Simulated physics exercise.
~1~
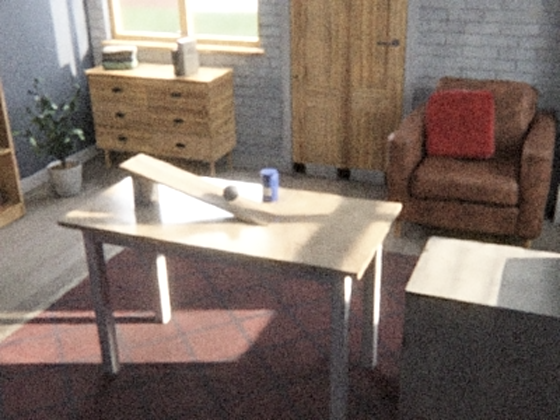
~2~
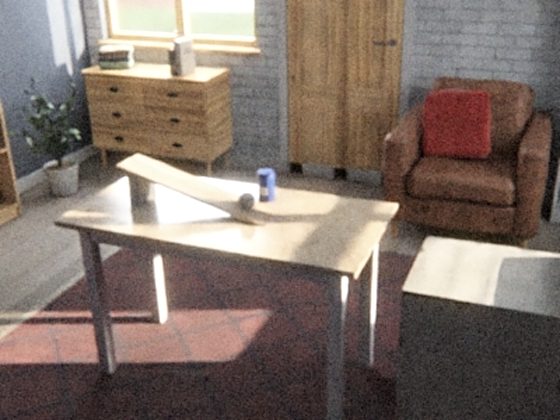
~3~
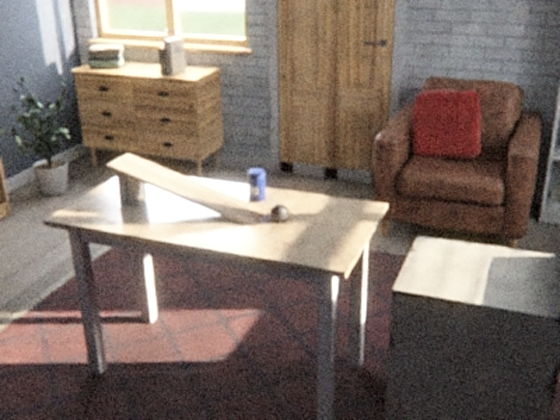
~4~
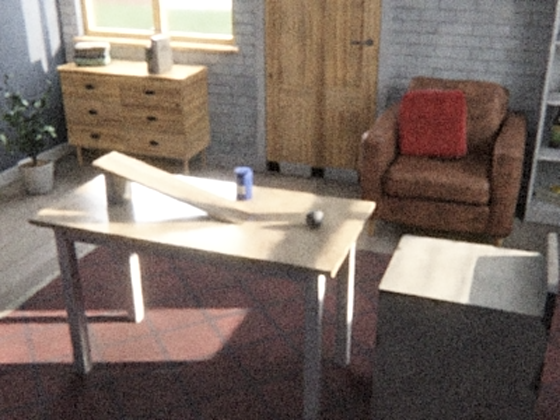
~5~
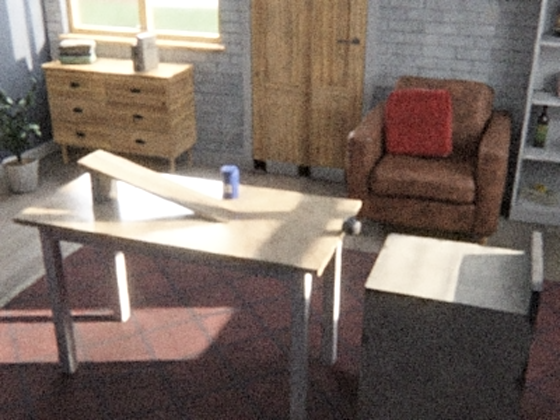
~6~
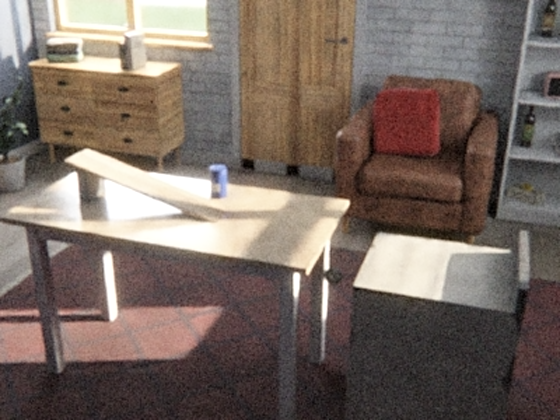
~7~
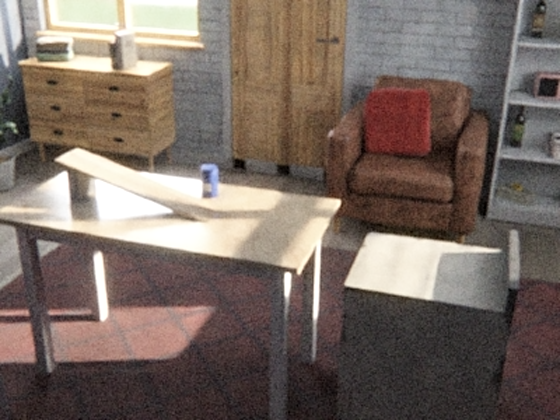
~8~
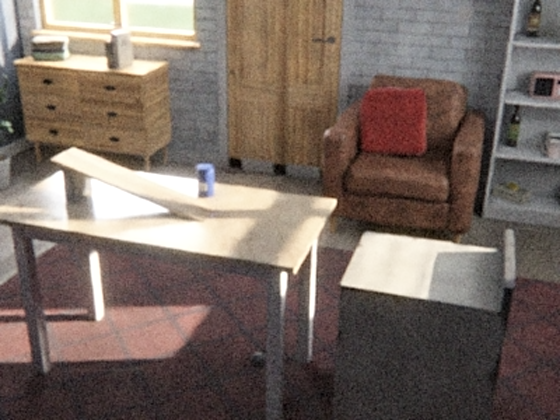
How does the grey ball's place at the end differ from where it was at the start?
At the start the grey ball is on the ramp on top of the table. At the end it is down low near the floor, by the right end of the table.
